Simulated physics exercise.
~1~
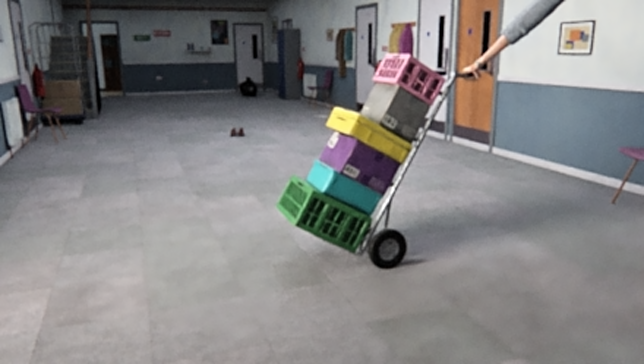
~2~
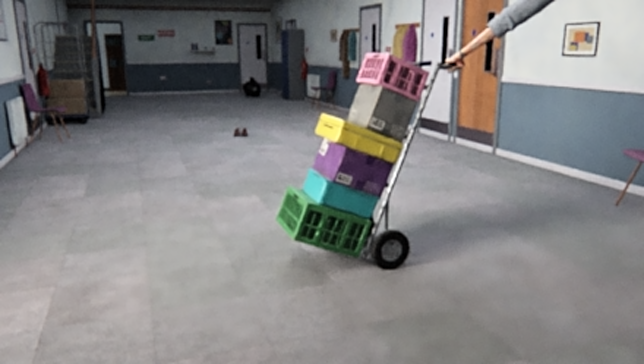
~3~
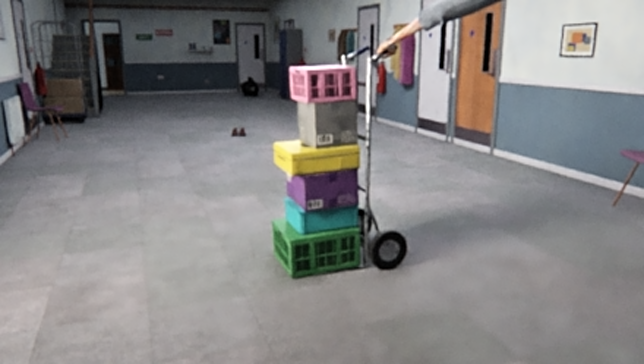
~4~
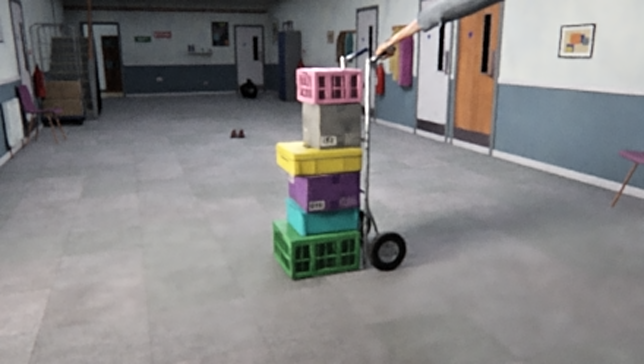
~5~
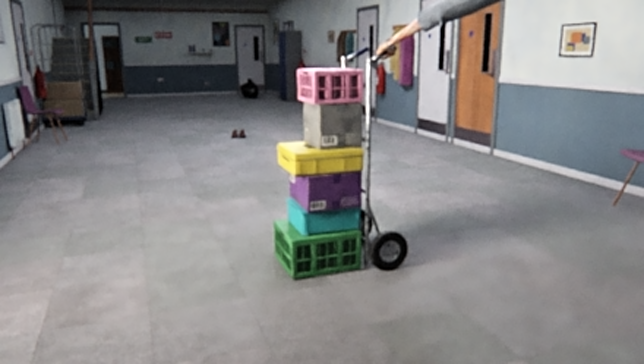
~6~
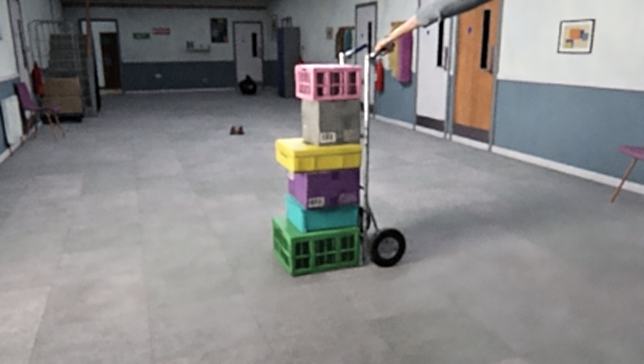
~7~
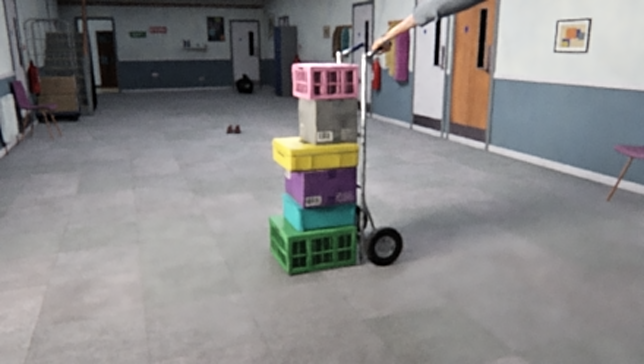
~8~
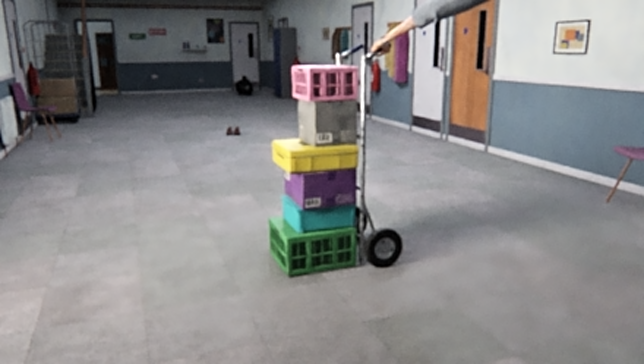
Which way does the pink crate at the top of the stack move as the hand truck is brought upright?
The pink crate moves to the left as the hand truck is brought upright.
